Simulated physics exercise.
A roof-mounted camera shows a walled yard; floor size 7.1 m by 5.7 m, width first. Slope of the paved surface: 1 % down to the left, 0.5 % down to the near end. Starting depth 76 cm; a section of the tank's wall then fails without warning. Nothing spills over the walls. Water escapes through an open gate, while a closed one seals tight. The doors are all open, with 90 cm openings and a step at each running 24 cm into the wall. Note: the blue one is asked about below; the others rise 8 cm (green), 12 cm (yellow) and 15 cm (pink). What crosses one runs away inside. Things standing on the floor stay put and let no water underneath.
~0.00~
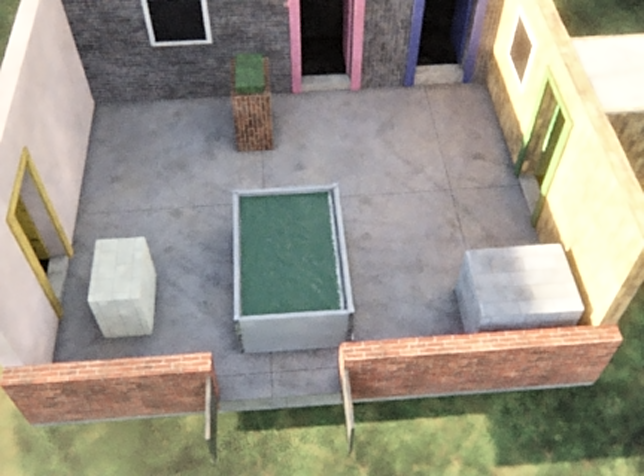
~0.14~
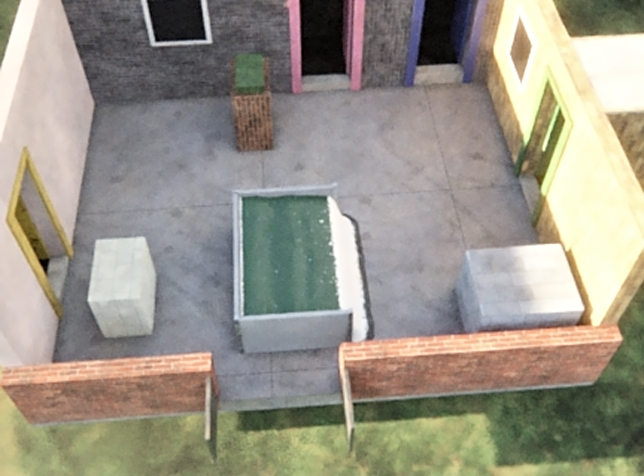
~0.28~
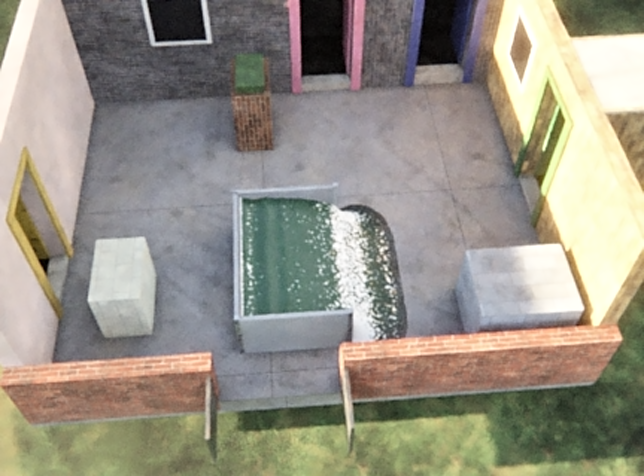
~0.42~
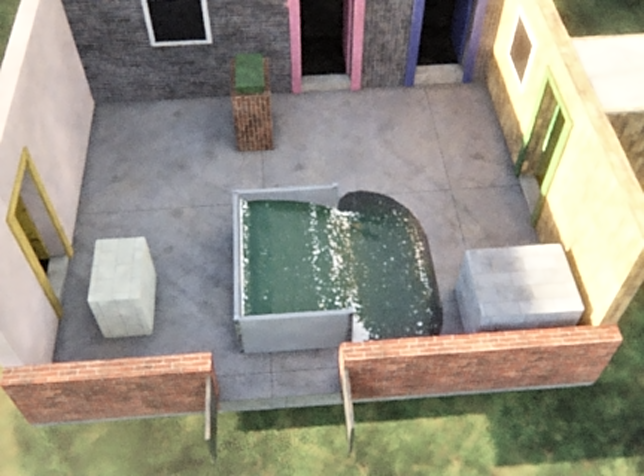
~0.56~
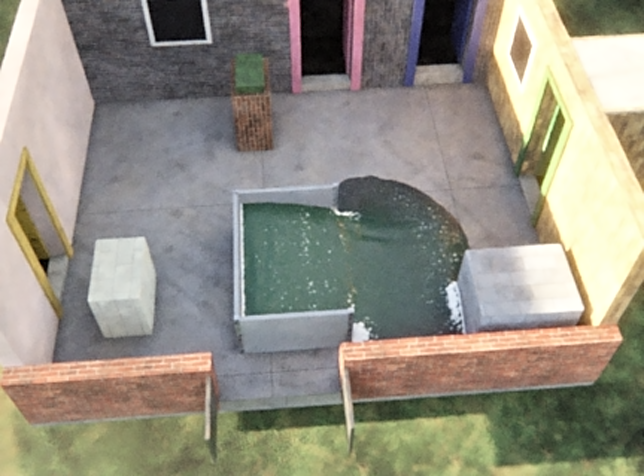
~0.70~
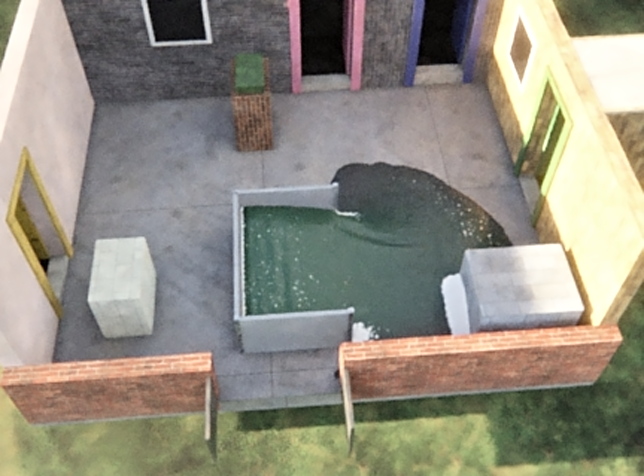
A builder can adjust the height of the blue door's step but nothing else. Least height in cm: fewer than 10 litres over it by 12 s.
Approx. 18 cm.
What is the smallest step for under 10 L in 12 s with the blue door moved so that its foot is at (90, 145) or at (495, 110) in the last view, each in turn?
Minimums: About 8.0 cm and 12.5 cm.
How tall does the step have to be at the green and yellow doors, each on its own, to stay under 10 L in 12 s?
About 27 cm at green and 6.0 cm at yellow.
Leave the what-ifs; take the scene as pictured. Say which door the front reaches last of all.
Yellow.
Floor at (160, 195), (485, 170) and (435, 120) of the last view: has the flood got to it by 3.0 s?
One by one: Clear, drenched, drenched.
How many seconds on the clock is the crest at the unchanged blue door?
It peaks around 3.0 s.
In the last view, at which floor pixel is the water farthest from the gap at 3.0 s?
The farthest wet point sits near (484, 84).
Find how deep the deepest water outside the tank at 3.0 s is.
Close to 34 centimetres.
After 1.4 s water covers 30 % of the floor, deepest (44 cm) near (463, 341); it has not reached the blue door.
After 3.0 s water covers 40 % of the floor, deepest (34 cm) near (508, 362); 21 cm at the blue door, 0 litres in over its 23 cm step.
After 12.0 s water covers 95 % of the floor, deepest (12 cm) near (81, 191); 2 cm at the blue door, 1 litre in over its 23 cm step.
At the blue door as built, the water arrived by 2.7 s and peaked near 21 cm at 3.0 s.
With a step of 16 cm, 23 litres would have come in within the 12 s; with 21.5 cm, 3 litres. So under 10 litres takes about 18 cm.
